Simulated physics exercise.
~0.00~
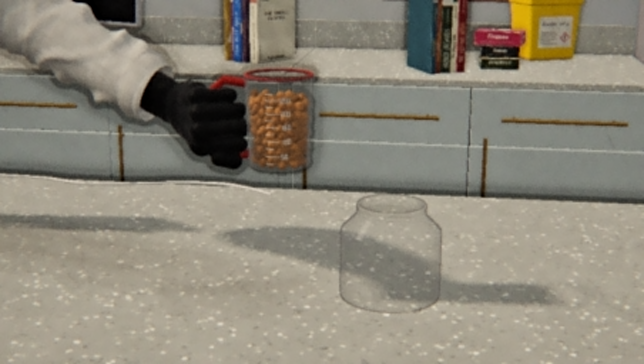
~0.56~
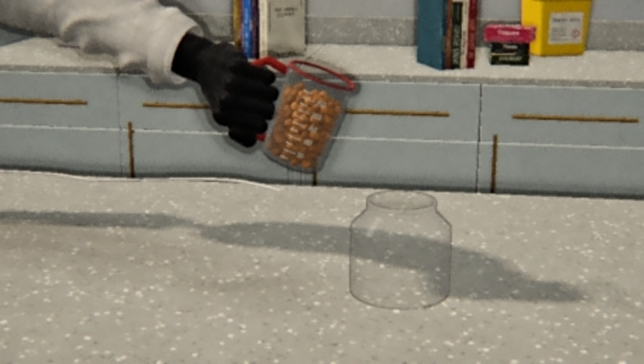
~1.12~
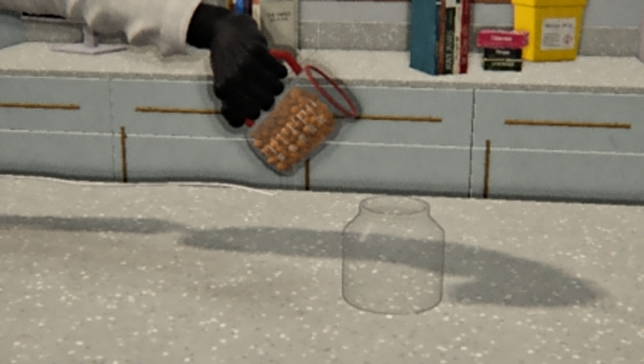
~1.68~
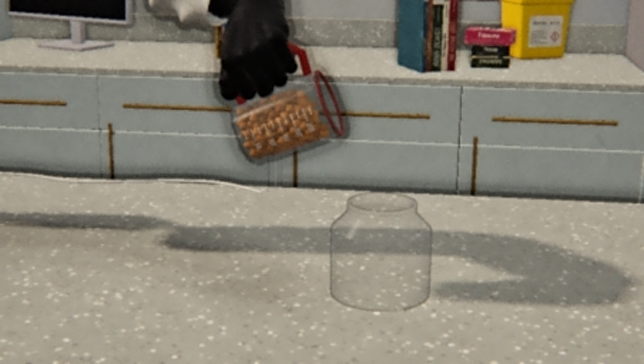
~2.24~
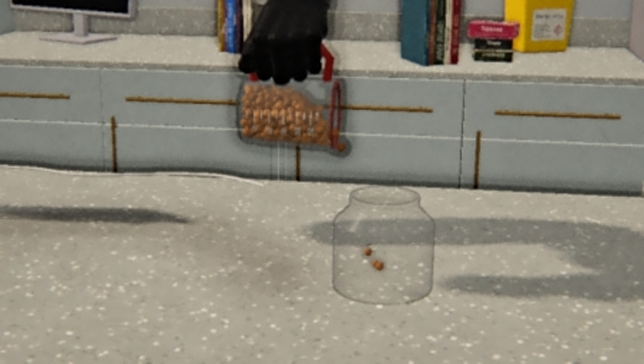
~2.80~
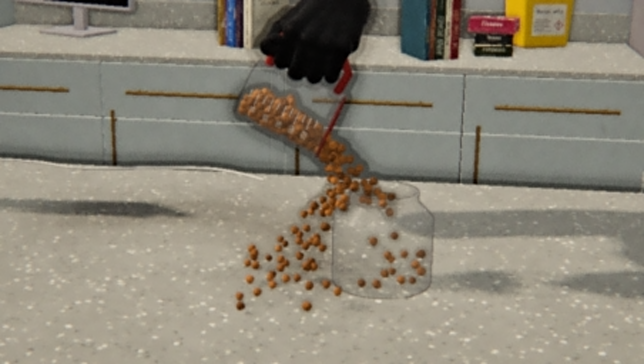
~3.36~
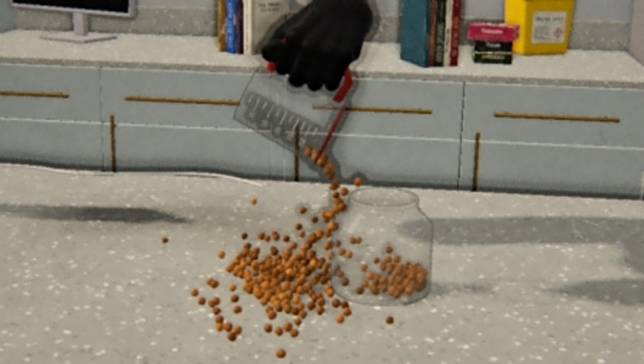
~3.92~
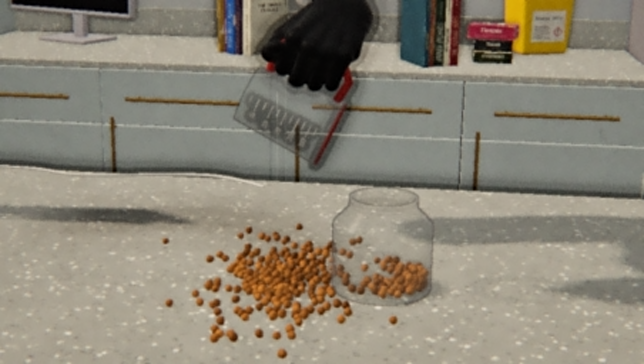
A black-gloved hand in a white sleeve carries a clear measuring cup with a red rim and handle, full of roasted chickpeas, above a speckled counter where an empty glass jar stands. The cup leans further and further to the right until it lies on its side, and the first couple of chickpeas drop into the jar. It tips past level and the rest pour out in a rush, some landing in the jar but many scattering to its left. The stream thins and stops. The emptied cup stays tilted, with a shallow layer in the jar and a larger pile spilt on the counter.
